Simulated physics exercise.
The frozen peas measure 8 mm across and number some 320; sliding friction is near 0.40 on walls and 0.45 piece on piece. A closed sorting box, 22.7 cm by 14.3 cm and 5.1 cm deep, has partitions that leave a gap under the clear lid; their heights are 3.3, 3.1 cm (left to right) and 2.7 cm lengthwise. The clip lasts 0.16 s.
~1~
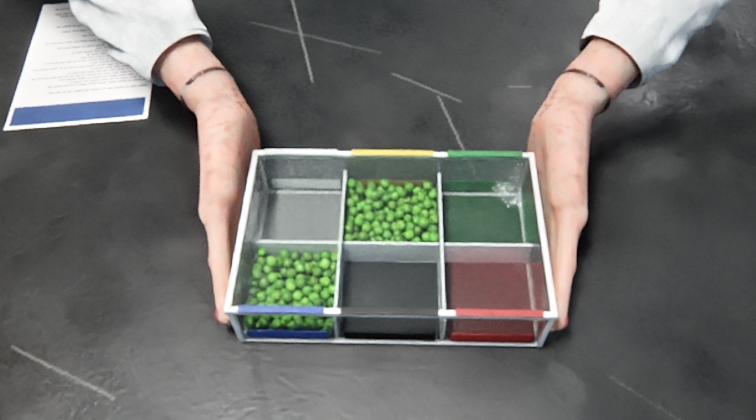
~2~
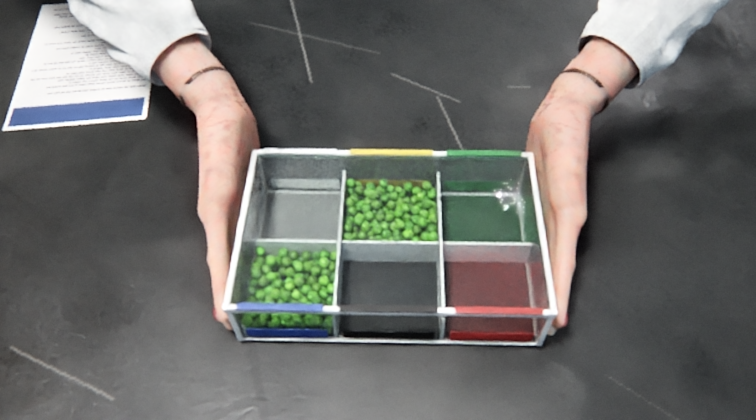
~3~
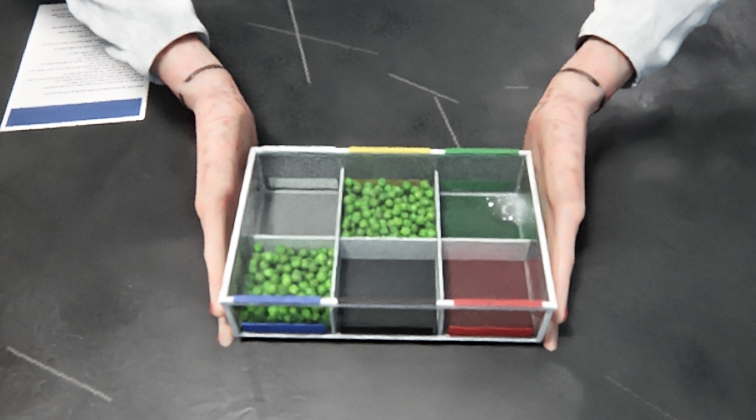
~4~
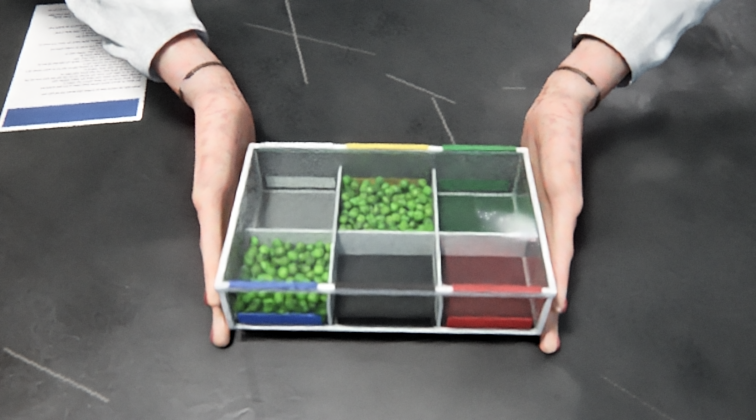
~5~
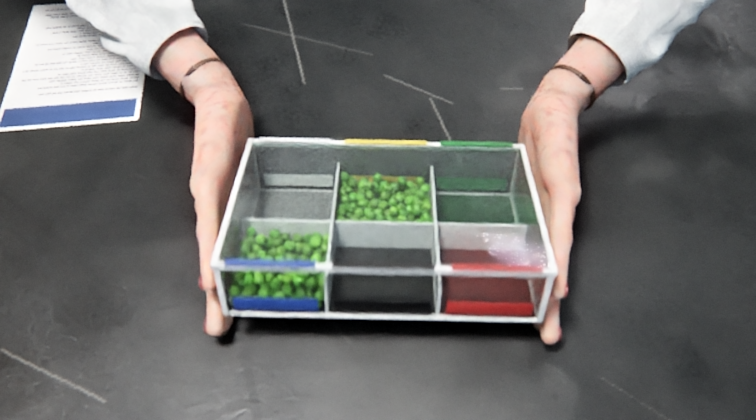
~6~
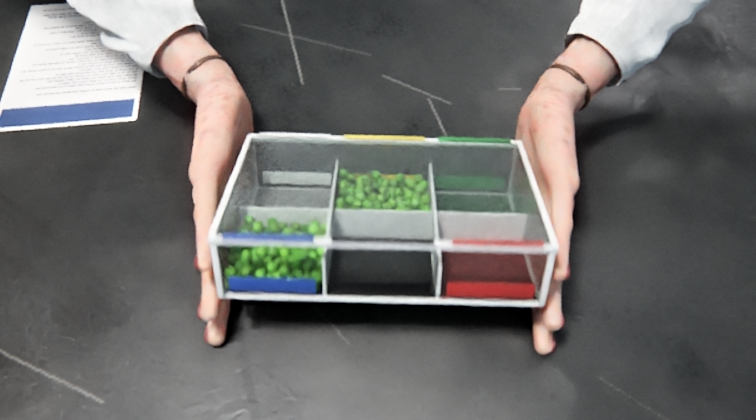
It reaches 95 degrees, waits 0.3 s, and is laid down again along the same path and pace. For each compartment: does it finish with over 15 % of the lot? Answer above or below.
Red: Below, blue: Below, green: Below, yellow: Above, white: Above, black: Below.
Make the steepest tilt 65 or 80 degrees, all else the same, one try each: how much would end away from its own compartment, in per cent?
About 15 and 25 per cent.
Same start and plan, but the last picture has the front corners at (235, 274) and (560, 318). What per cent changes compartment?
In that case some 75 per cent.
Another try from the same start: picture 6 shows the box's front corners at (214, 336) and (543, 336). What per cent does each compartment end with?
Red 5; blue 50; green 0; yellow 5; white 0; black 45.
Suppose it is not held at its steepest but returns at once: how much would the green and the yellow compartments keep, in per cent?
Green 5, yellow 55.
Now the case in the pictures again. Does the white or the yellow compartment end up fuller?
The yellow compartment.
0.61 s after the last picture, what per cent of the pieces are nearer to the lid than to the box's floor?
About 50 per cent.
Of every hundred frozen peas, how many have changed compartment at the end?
About 45 per cent.
Then, 0.61 s after the last picture, tilt 95 degrees; blue 10 %, yellow 55 %, white 30 %.
Then, 1.02 s after the last picture, tilt 54 degrees; blue 5 %, green 5 %, yellow 55 %, white 40 %.
Then, 1.51 s after the last picture, tilt 0 degrees; blue 5 %, green 5 %, yellow 55 %, white 40 %.
In the end, red 0 %, blue 5 %, green 5 %, yellow 55 %, white 40 %, black 0 %.
